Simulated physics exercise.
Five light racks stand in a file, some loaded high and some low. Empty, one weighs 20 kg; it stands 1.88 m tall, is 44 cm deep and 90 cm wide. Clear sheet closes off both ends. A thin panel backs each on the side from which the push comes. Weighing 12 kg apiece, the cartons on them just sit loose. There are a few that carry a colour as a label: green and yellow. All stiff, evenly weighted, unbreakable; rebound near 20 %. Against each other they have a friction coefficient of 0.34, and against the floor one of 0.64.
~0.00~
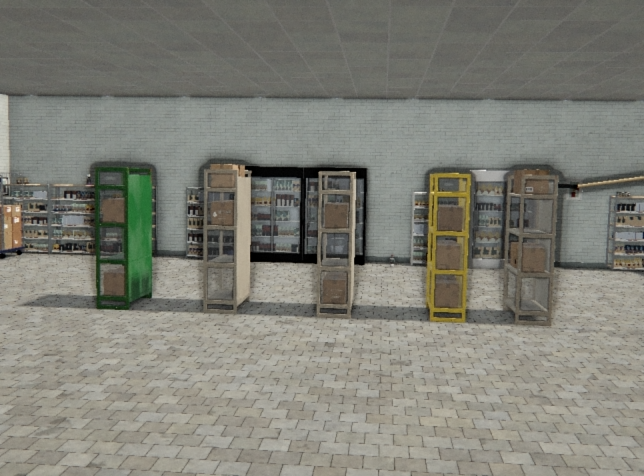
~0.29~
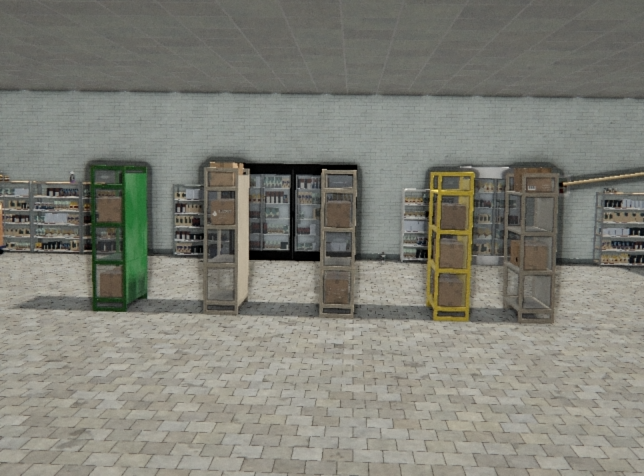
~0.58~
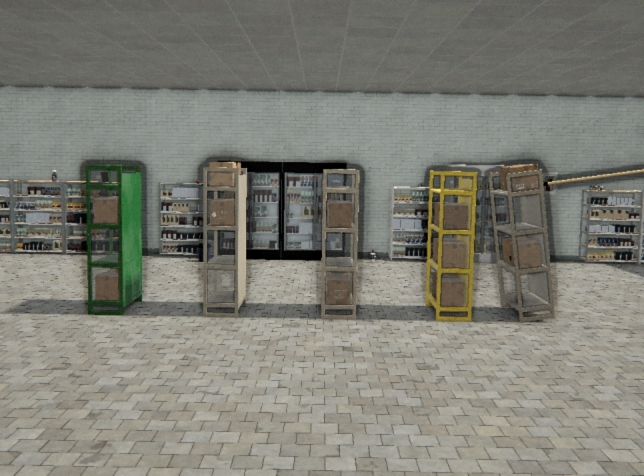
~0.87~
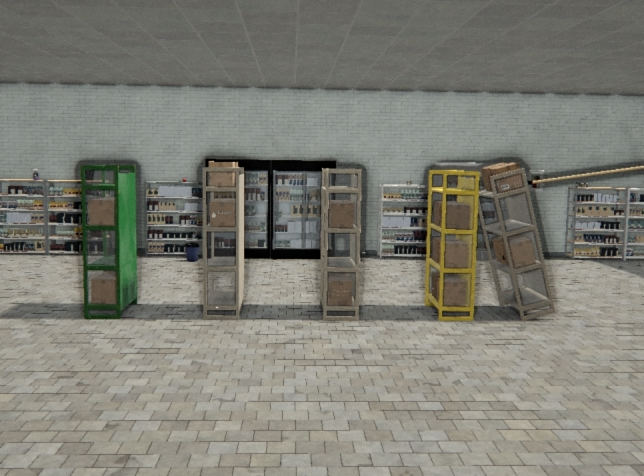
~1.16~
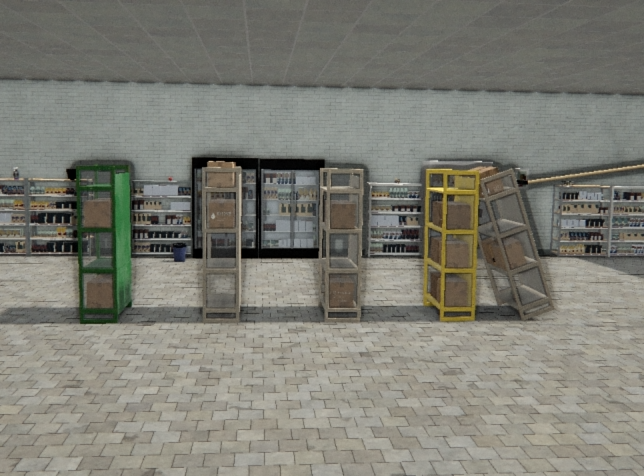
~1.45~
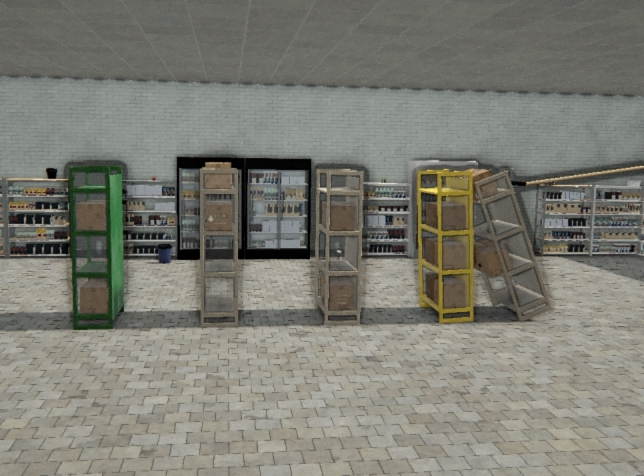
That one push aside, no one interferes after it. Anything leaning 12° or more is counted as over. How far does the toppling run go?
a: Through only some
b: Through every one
Through only some.
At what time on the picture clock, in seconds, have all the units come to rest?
Close to 2.5 seconds, I'd say.
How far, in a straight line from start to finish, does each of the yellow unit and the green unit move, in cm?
Yellow shifts close to 10 cm and green close to 0 cm.
Around 1.60 s, 0 cartons spilt or dropped; none of the 4 other units over, 1 disturbed; yellow unit tipped 3°.
Around 1.78 s, 2 cartons spilt or dropped; none of the 4 other units over, 1 disturbed; yellow unit tipped 4°.
Finally (2.6 s), 2 cartons spilt or dropped; none of the 4 other units over, 1 disturbed; yellow unit tipped 3°; green unit unmoved. Four left standing. Seen by the last camera, middles, yellow unit near (443, 243), green unit near (99, 244).
